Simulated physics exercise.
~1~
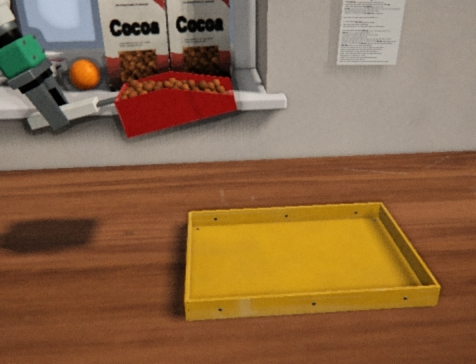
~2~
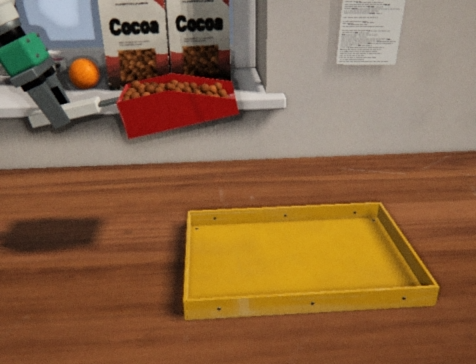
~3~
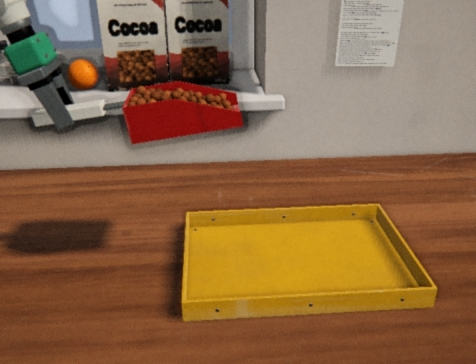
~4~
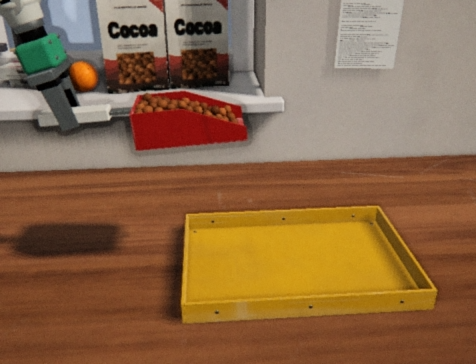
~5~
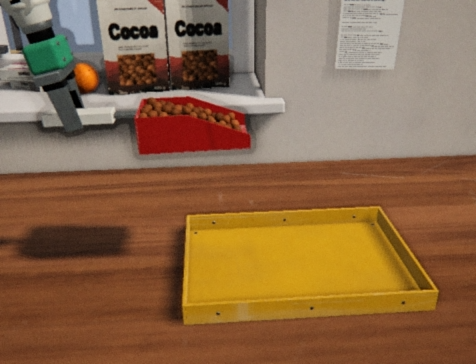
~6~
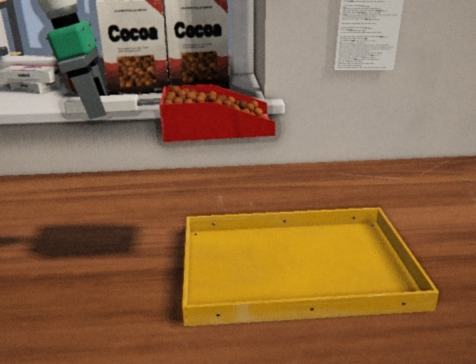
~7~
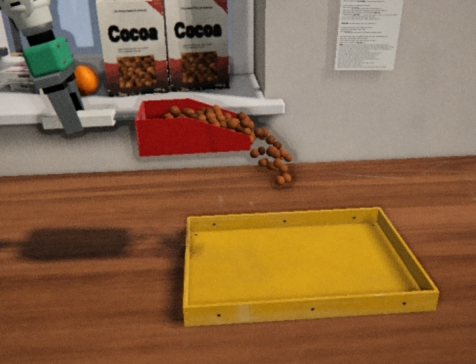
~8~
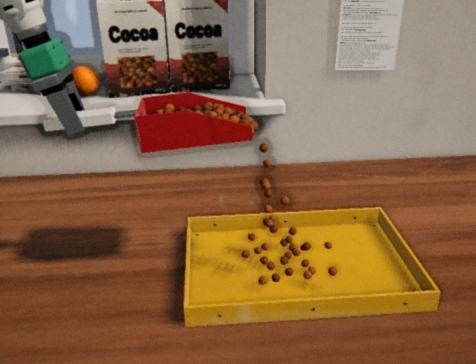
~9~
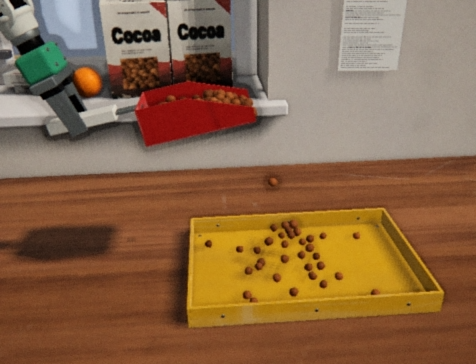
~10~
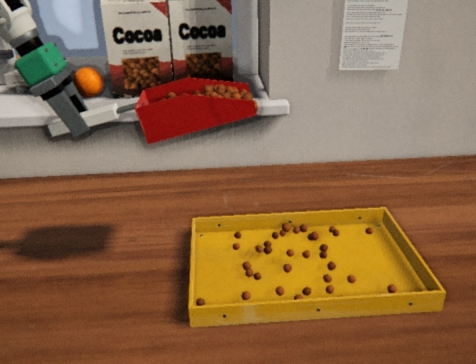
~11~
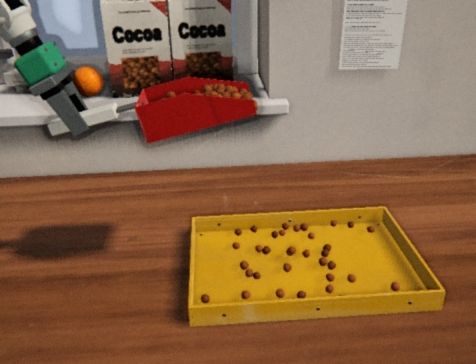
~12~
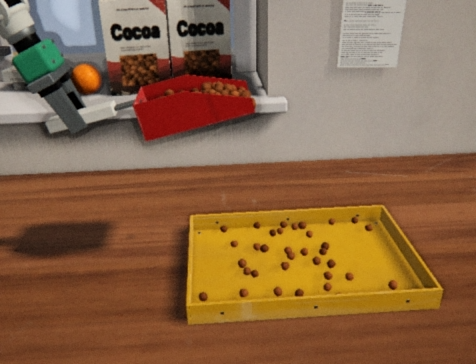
A robot arm tips a red scoop, spilling some hazelnuts into the yellow tray below.
